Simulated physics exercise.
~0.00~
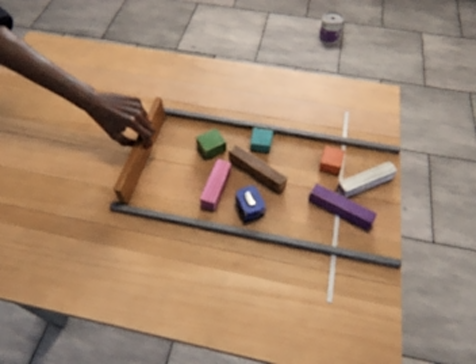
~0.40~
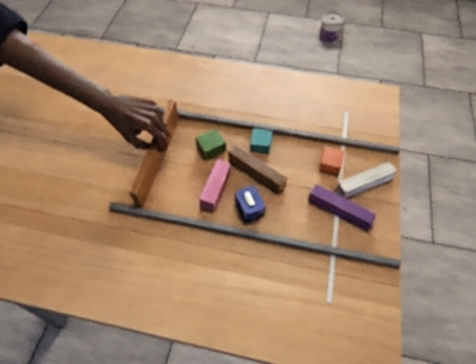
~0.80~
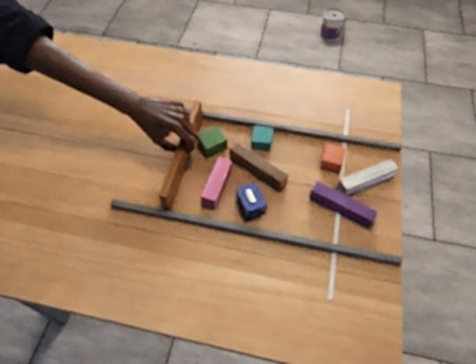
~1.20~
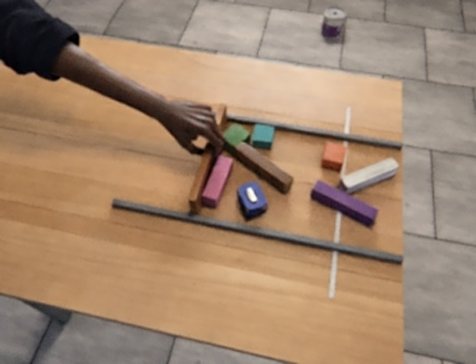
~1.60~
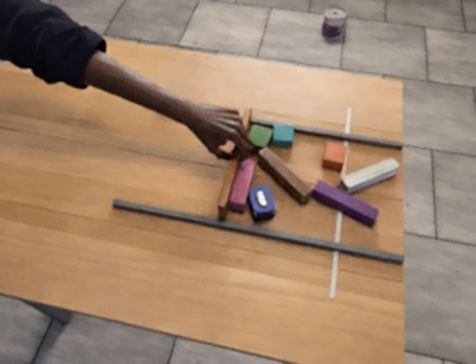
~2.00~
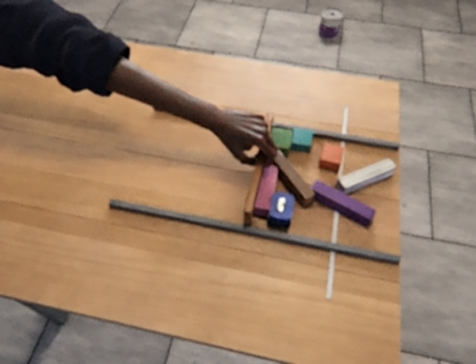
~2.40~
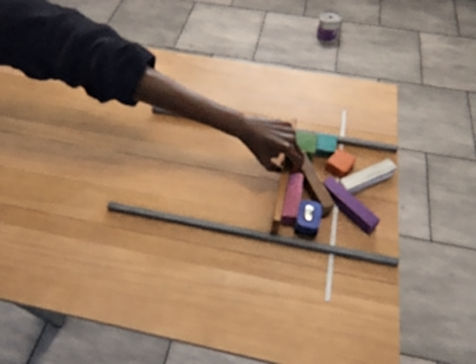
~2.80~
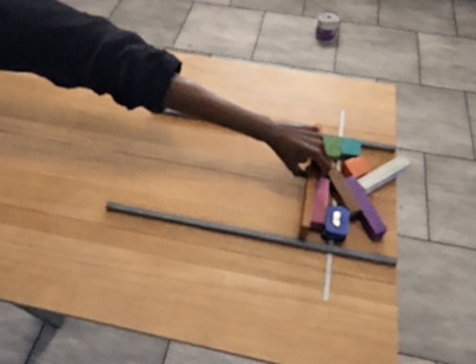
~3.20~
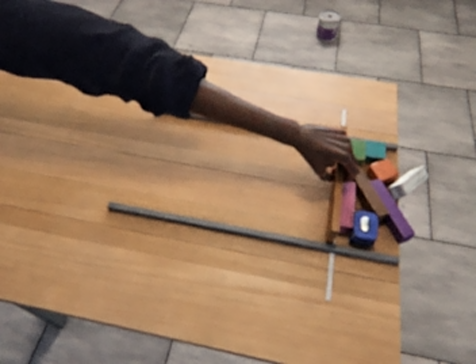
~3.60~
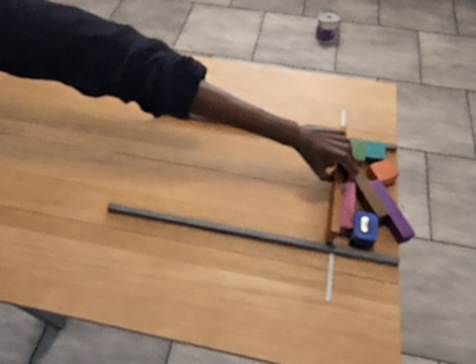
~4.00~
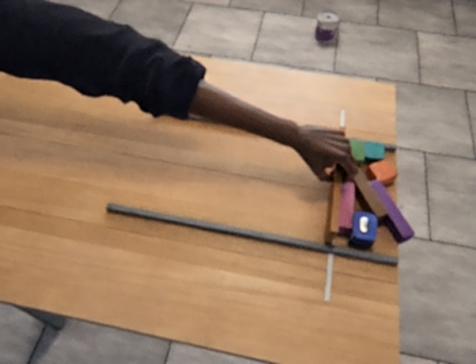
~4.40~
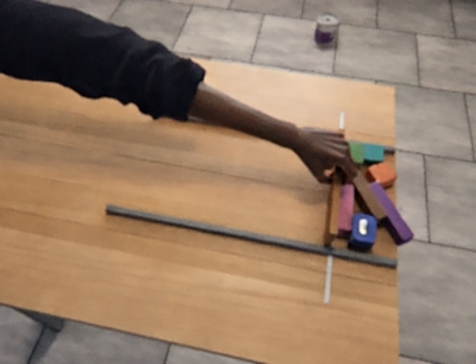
The footage shows a hand sliding an upright wooden board rightward along a channel on a table, gathering colourful blocks and bars into a cluster. The white stick goes over the table's end, and the board stops near the tape line with the others bunched at the edge.
